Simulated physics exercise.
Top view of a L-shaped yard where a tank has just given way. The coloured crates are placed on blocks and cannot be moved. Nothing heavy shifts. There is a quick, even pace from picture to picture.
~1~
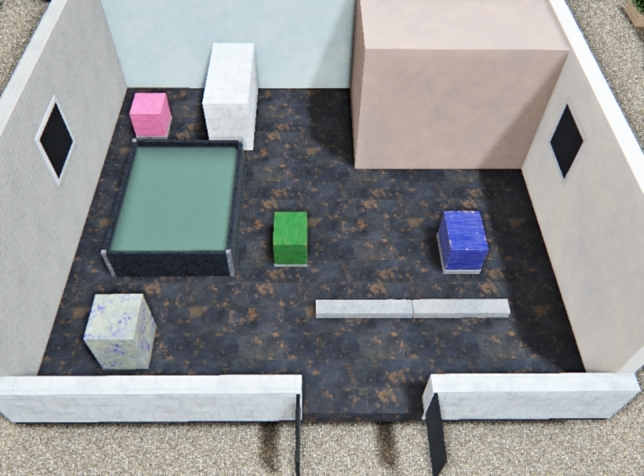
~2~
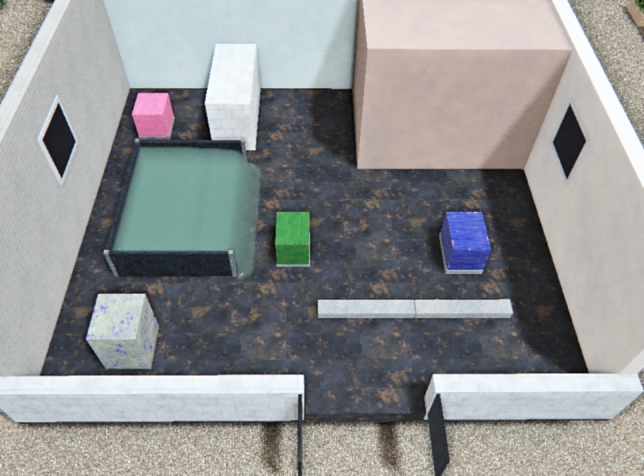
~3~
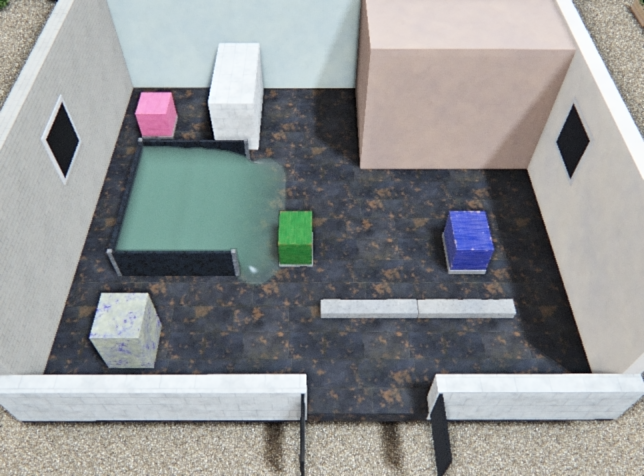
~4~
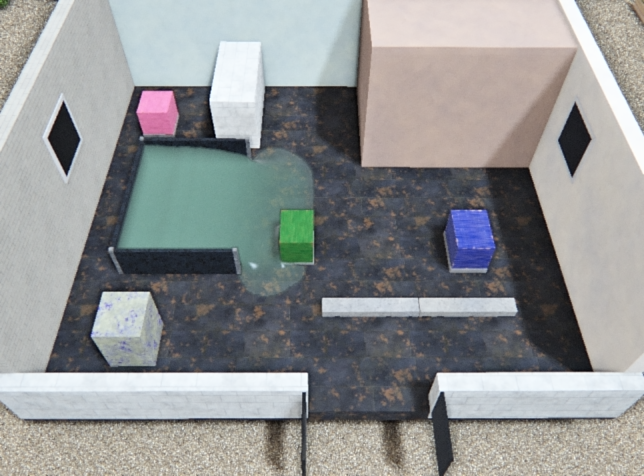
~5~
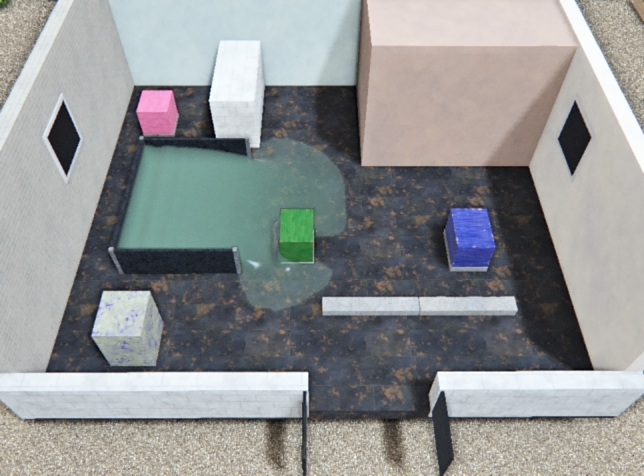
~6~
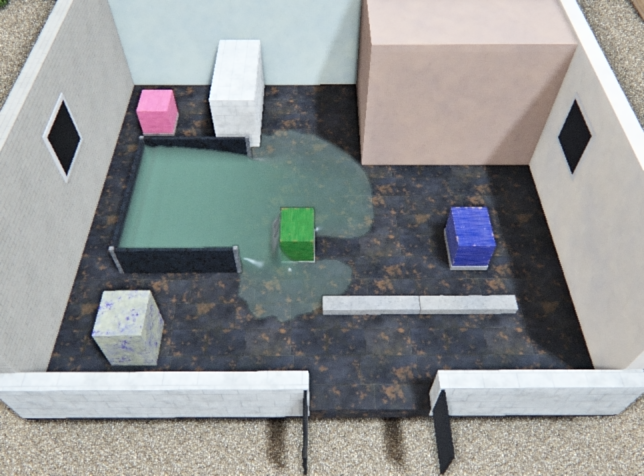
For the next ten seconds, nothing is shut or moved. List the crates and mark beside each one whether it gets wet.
Green crate - gets wet; blue crate - gets wet; pink crate - stays dry.
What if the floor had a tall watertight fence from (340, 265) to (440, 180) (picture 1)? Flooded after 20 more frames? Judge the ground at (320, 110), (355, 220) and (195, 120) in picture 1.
One by one: Soaked, soaked, spared.
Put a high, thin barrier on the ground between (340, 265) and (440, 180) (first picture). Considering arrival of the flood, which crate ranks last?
It's the crate marked pink.
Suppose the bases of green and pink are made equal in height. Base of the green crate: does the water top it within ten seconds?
I'd say green crate gets swamped.
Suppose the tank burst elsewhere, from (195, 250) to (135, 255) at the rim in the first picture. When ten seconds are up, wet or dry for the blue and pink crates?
Taking them in turn, the blue one is left untouched, and the pink one is swamped.
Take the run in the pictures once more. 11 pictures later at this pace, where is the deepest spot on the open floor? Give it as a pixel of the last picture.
That would be (528, 164).
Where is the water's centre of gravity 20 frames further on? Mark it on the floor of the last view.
Close to (344, 206), I reckon.
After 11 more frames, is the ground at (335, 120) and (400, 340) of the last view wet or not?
In order: Submerged and waterless.
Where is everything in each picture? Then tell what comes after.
Still water in the water tank at (179, 196), in the first picture.
The front is at (243, 274), out from the gap at (238, 208), in the second picture.
Water pours out at (241, 210) and has run to (260, 279), in the third picture.
The front is at (279, 287), out from the gap at (243, 209), in the fourth picture.
Water pours out at (243, 208) and has run to (320, 283), in the fifth picture.
Water pours out at (243, 208) and has run to (355, 165), in the sixth picture.
A moment on, water covers 30 % of the floor; the green crate water round its plinth, the blue crate water round its plinth, the pink crate not reached.
Next, water covers 50 % of the floor; the green crate water round its plinth, the blue crate water round its plinth, the pink crate not reached.
Then, water covers 55 % of the floor; the green crate water round its plinth, the blue crate water round its plinth, the pink crate not reached.
Later, water covers 75 % of the floor; the green crate water round its plinth, the blue crate water round its plinth, the pink crate water round its plinth.
In the end, water covers 85 % of the floor; the green crate was topped, the blue crate was topped, the pink crate stayed above the water.
